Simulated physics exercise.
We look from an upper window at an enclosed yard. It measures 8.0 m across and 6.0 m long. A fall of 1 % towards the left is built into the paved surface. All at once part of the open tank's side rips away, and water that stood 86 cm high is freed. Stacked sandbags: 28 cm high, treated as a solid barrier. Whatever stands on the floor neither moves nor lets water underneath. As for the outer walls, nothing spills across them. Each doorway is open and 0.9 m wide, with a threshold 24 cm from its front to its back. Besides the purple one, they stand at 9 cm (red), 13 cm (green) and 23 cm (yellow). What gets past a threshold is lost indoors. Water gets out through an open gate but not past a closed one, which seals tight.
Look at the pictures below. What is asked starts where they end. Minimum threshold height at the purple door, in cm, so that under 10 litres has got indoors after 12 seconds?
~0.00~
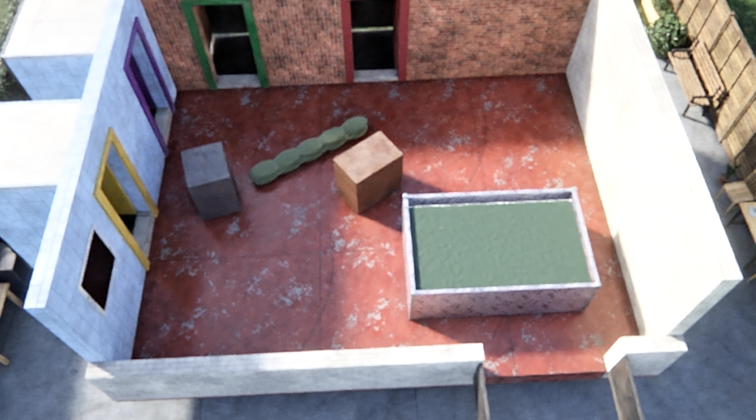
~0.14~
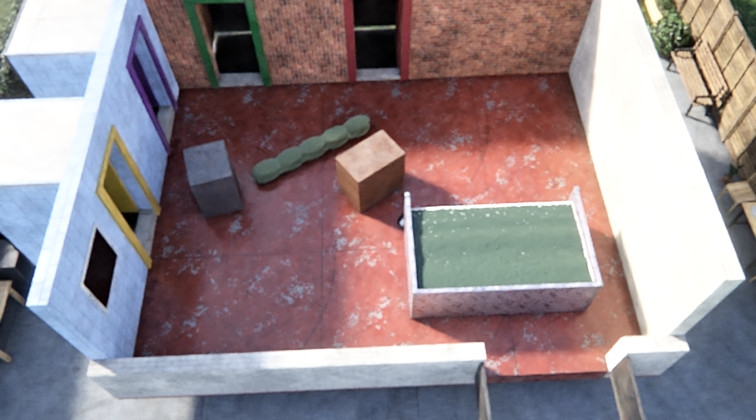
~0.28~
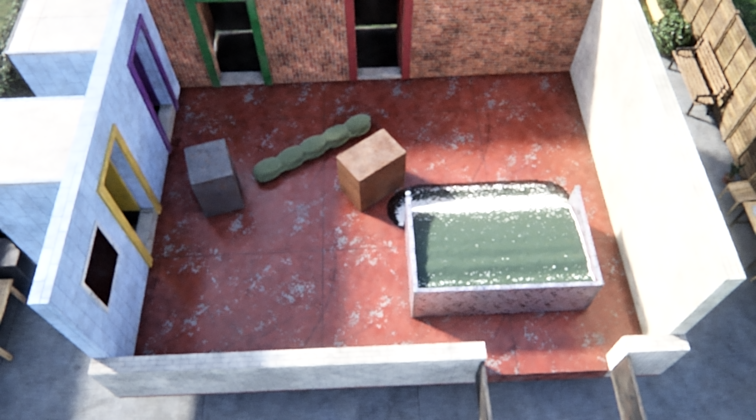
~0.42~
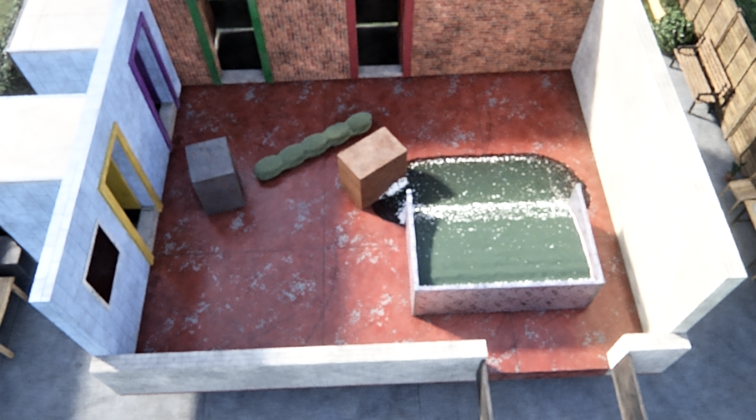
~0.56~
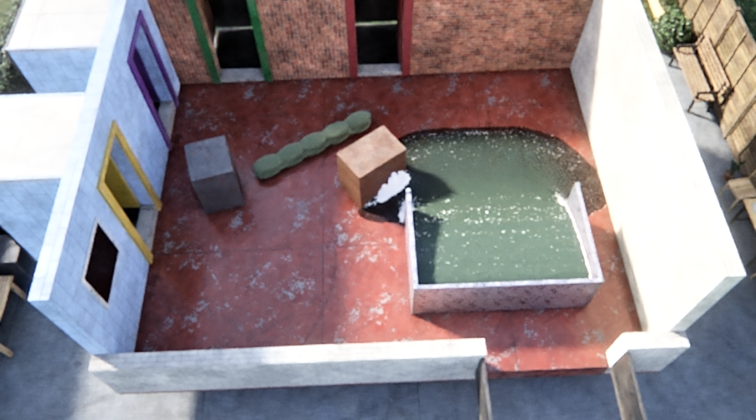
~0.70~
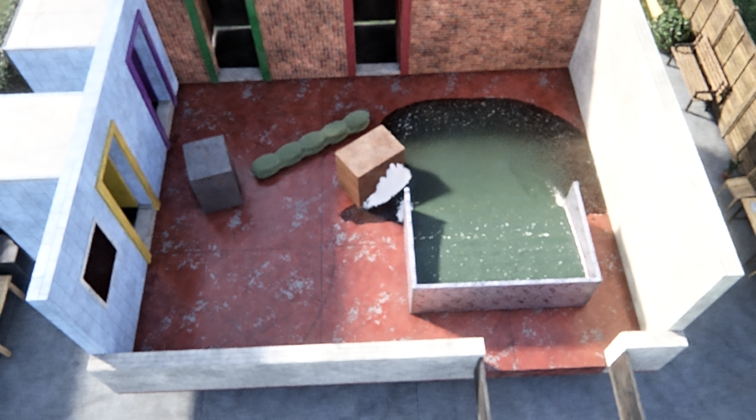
Approx. 17 cm.
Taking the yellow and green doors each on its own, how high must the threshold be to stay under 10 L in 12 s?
Close to 9.0 cm (yellow) and close to 9.0 cm (green).
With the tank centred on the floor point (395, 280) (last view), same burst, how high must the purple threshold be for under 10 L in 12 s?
With that change, some 13.5 centimetres.
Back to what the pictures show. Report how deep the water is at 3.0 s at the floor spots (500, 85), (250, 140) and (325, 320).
Roughly 31, 3 and 2 cm, in turn.
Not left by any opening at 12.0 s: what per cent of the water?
Roughly 88 percent of the water remains.
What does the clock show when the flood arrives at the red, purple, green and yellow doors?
Arrives: Red 1.0 s / purple 3.0 s / green 2.4 s / yellow 4.0 s.
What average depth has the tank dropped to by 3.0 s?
Around 12 cm on average.
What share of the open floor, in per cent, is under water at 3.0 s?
I'd estimate about 60 percent.
After 1.4 s water covers 35 % of the floor, deepest (52 cm) near (426, 81); it has not reached the purple door.
After 3.0 s water covers 60 % of the floor, deepest (34 cm) near (548, 70); it has not reached the purple door.
After 12.0 s water covers 95 % of the floor, deepest (12 cm) near (379, 203); 10 cm at the purple door, 0 litres in over its 23 cm threshold.
At the purple door as built, the water arrived by 3.1 s and peaked near 20 cm at 3.8 s.
Run again over the same 12 s with other heights there, 30 litres in over 15 cm, 1 litre over 20 cm. The limit of 10 litres is kept from about 17 cm up.
